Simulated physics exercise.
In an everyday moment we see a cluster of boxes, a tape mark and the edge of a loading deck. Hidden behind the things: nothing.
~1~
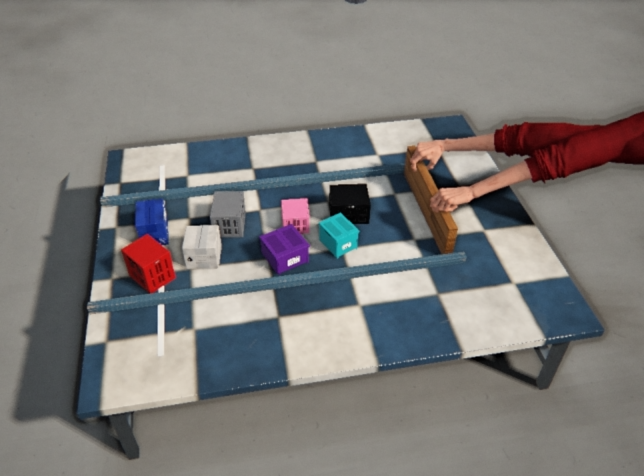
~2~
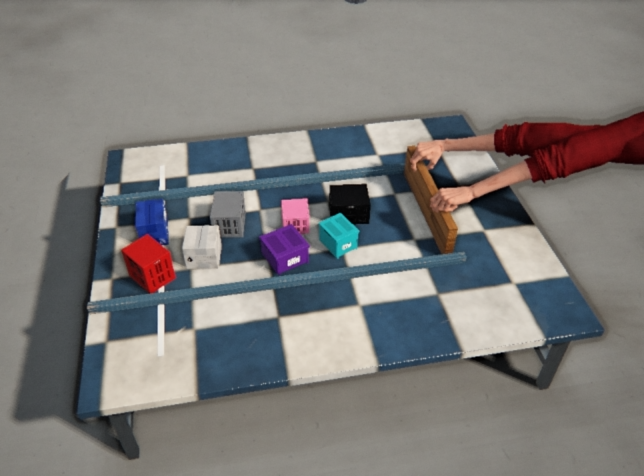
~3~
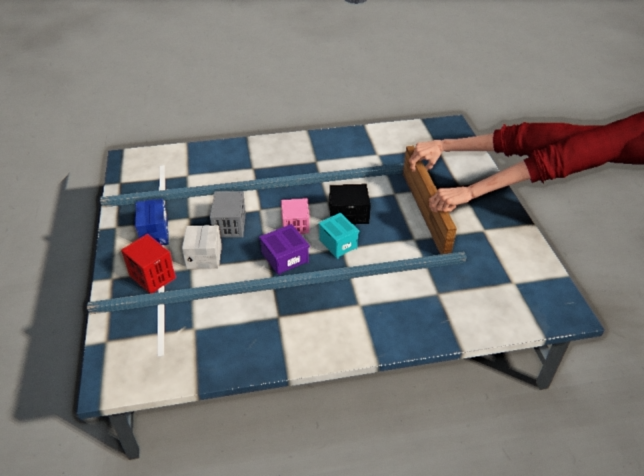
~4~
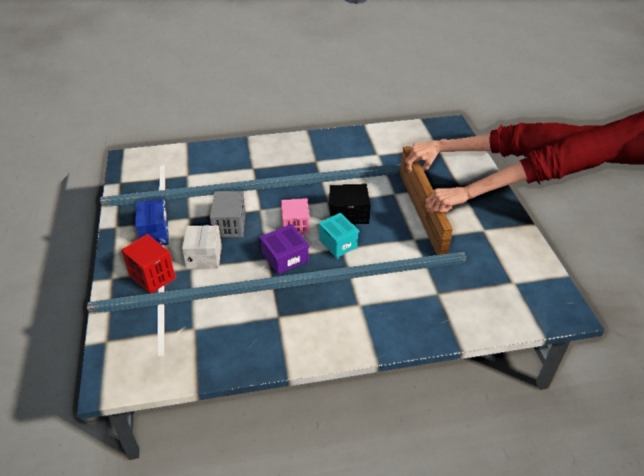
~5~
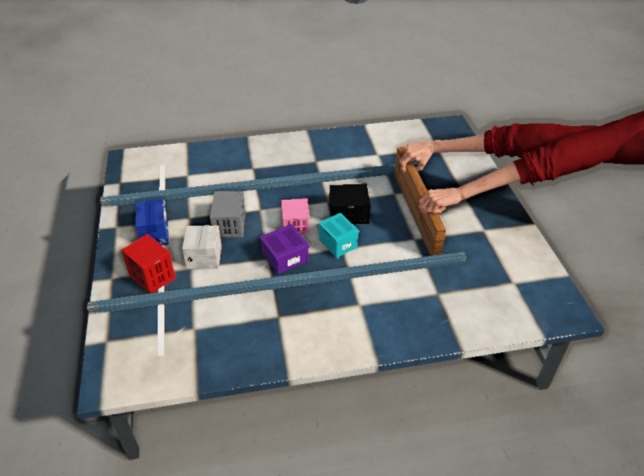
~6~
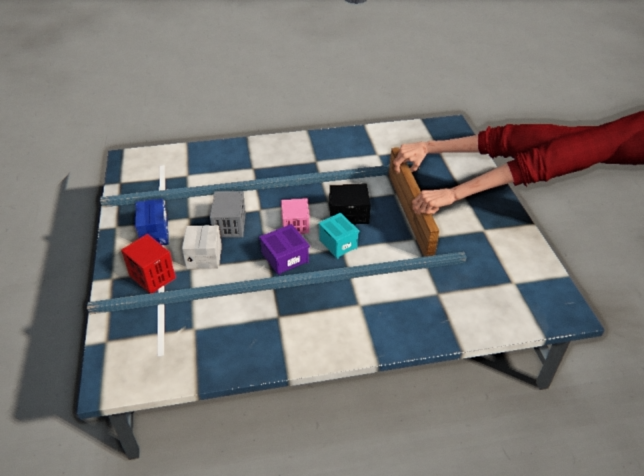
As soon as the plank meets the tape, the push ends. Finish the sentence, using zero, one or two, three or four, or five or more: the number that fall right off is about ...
The number that fall right off is about three or four.
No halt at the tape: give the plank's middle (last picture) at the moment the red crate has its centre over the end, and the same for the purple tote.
Around (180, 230), then around (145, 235).
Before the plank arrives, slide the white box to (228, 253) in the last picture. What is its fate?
From there it goes over.
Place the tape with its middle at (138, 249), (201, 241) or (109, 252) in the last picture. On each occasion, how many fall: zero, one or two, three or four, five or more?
Going one by one, the answers are at least five, one to two and five or over.
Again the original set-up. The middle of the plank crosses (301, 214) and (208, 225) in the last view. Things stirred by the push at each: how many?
The counts are 5 and 8.
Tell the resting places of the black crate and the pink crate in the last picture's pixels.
In the last picture they sit at about (138, 231) and about (103, 238).
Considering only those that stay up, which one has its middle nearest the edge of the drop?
The pink crate finishes nearest.
Soon after, none off yet; red crate at rest near (149, 264); blue parcel at rest near (152, 223); white box at rest near (202, 247).
At rest, the number that fall off is three or four; fallen, grey crate, white box, blue parcel and red crate.
